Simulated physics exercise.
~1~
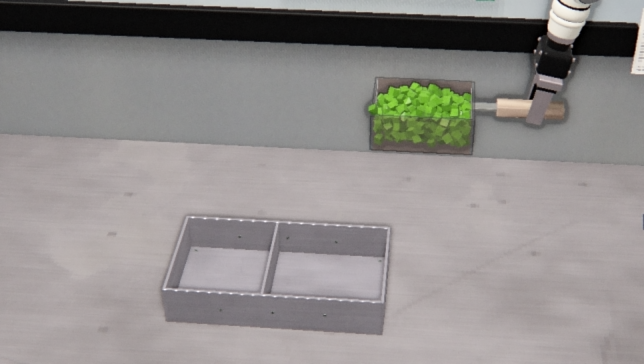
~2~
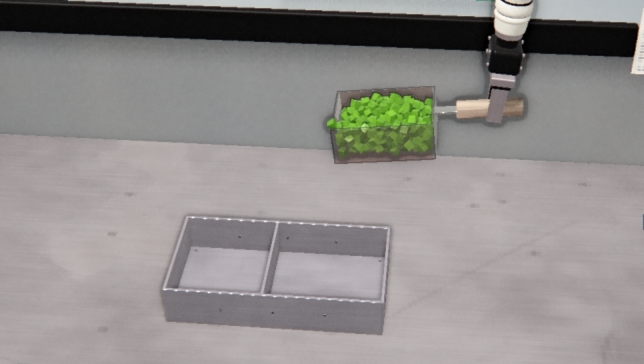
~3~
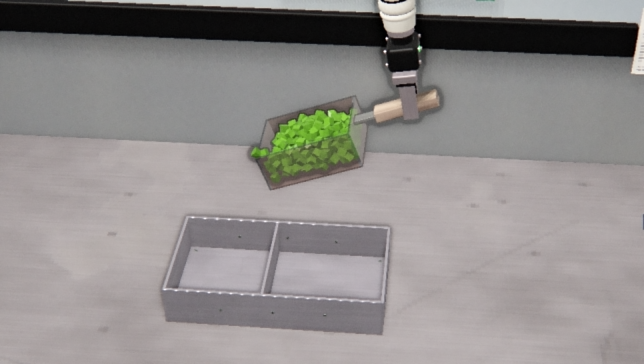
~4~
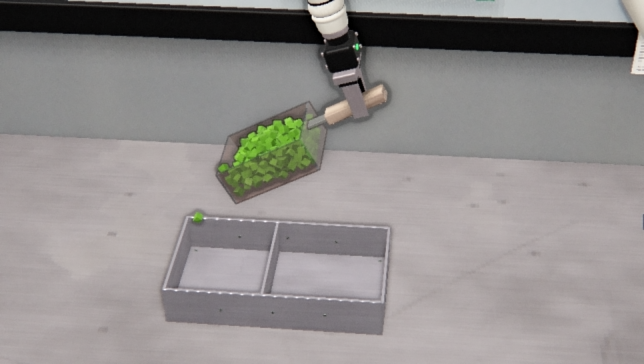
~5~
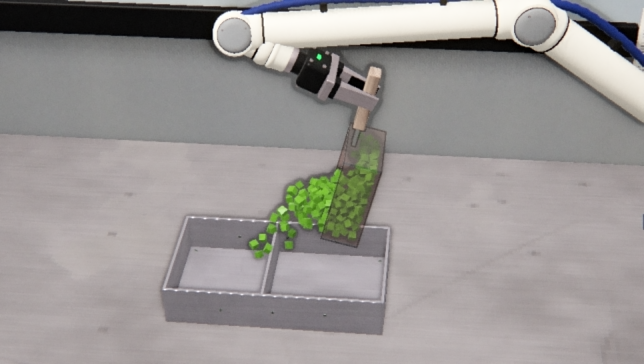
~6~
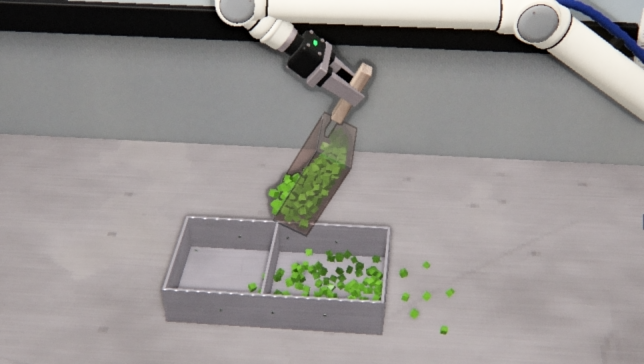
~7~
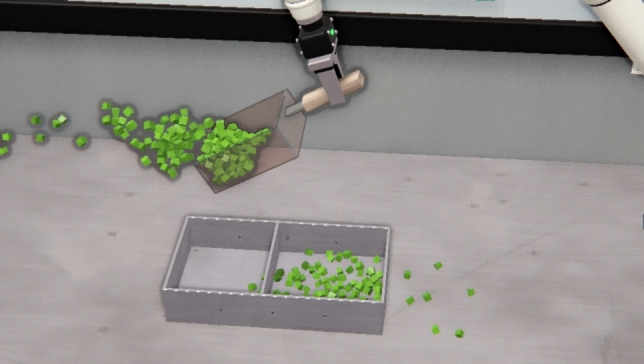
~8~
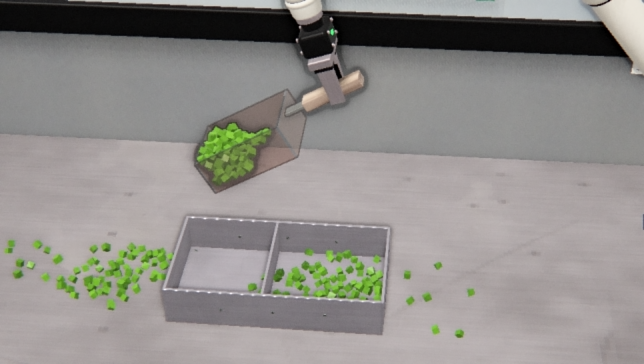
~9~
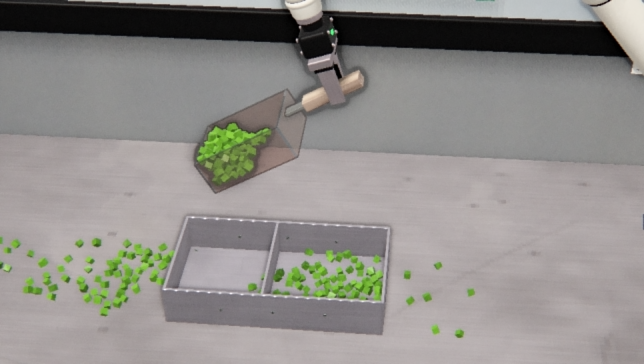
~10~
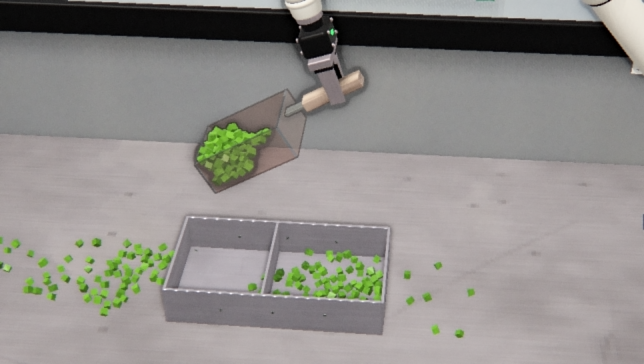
Bright green cubes spilled across a table as a robot arm carried a clear scoop left, tipped some into the right part of a divided grey tray, then swung back and flung more off to the left, finally stopping with the scoop still partly full.
